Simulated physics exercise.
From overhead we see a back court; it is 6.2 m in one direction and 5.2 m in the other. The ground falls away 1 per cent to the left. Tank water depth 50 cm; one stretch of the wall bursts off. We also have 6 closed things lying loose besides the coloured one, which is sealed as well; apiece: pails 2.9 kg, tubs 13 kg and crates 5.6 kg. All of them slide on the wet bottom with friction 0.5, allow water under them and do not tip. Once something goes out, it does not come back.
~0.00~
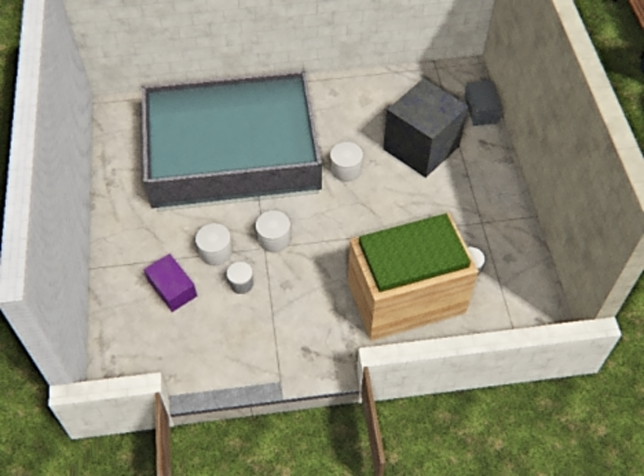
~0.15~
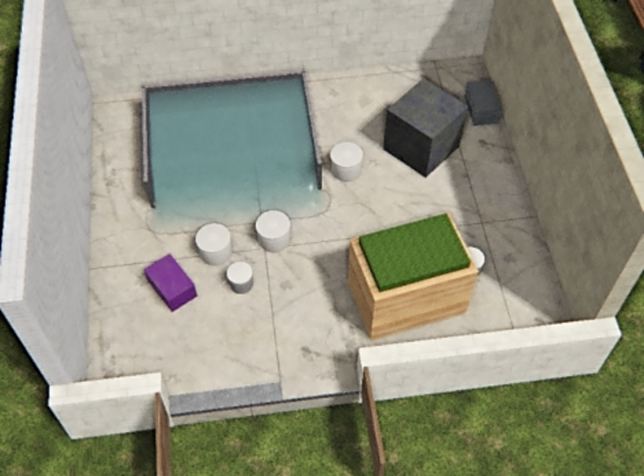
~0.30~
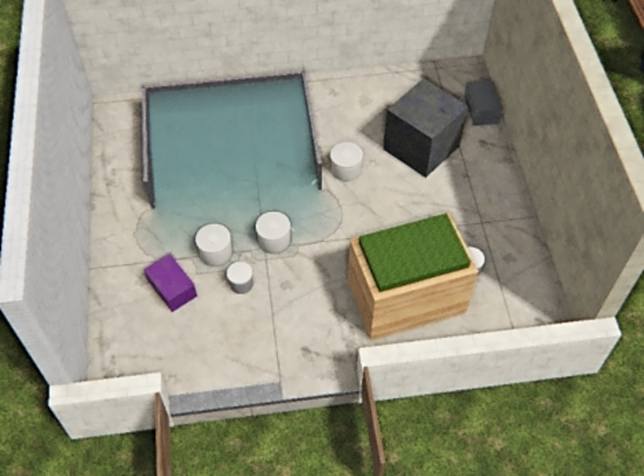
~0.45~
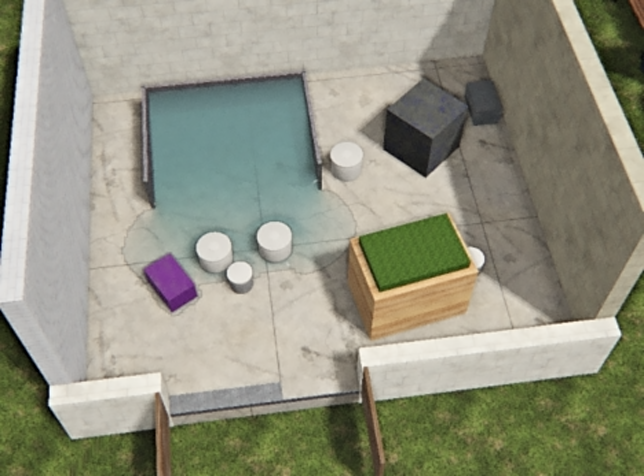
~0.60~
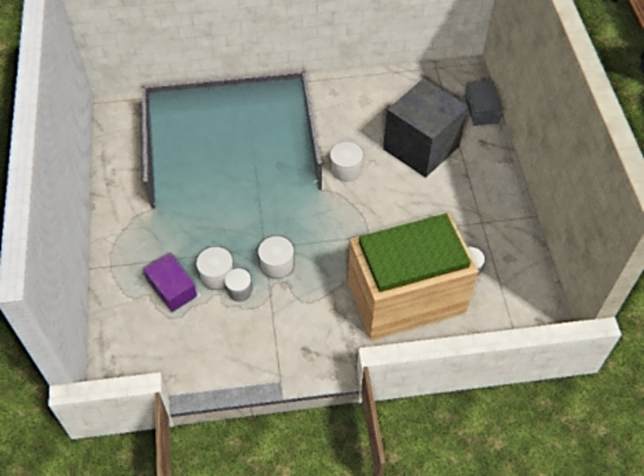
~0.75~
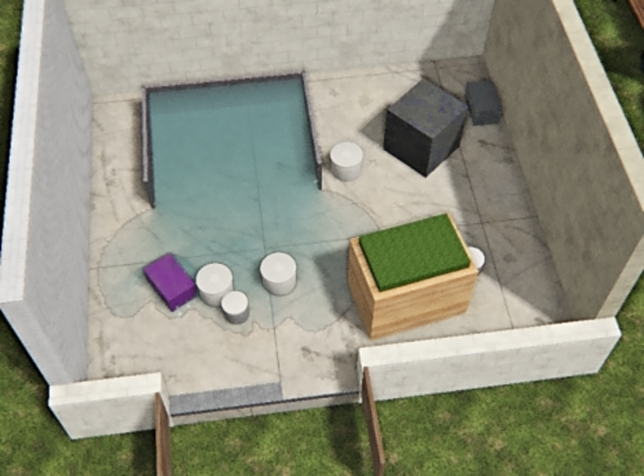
In a walled back court, the front of a raised water tank gave way and water spread across the paving, surrounding the purple crate as several white tubs slid a little toward the front.
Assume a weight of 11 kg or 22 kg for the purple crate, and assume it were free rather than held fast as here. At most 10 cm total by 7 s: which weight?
To my eye, it moves too far either way.
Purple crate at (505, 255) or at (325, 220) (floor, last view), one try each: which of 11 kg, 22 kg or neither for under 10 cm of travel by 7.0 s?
Light one suffices, then no option.
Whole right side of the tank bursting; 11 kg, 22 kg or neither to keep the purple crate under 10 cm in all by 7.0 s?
Then, in short, the larger is needed.
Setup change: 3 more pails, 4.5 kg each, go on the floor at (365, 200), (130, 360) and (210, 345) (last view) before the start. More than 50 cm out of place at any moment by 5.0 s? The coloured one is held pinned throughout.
Going through them in that order, the answers are not too far, too far and too far.
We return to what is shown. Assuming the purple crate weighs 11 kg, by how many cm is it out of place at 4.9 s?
It would be some 150 cm from its spot.
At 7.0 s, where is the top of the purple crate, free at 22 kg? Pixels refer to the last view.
Position estimate: Around (174, 355).
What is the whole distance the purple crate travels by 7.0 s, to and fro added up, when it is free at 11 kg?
Total path: Roughly 350 cm.
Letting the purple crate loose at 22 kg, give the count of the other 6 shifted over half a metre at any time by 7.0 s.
I make that 3.
After 1.4 s the purple crate would be 145 cm from its start with 11 kg and 104 cm from its start with 22 kg; 5 cm of water round it then.
After 3.1 s the purple crate would be 97 cm from its start with 11 kg and 112 cm from its start with 22 kg; 20 cm of water round it then.
After 4.9 s the purple crate would be 165 cm from its start with 11 kg and 107 cm from its start with 22 kg; 8 cm of water round it then.
After 7.0 s the purple crate would be gone out with 11 kg and 112 cm from its start with 22 kg; 5 cm of water round it then.
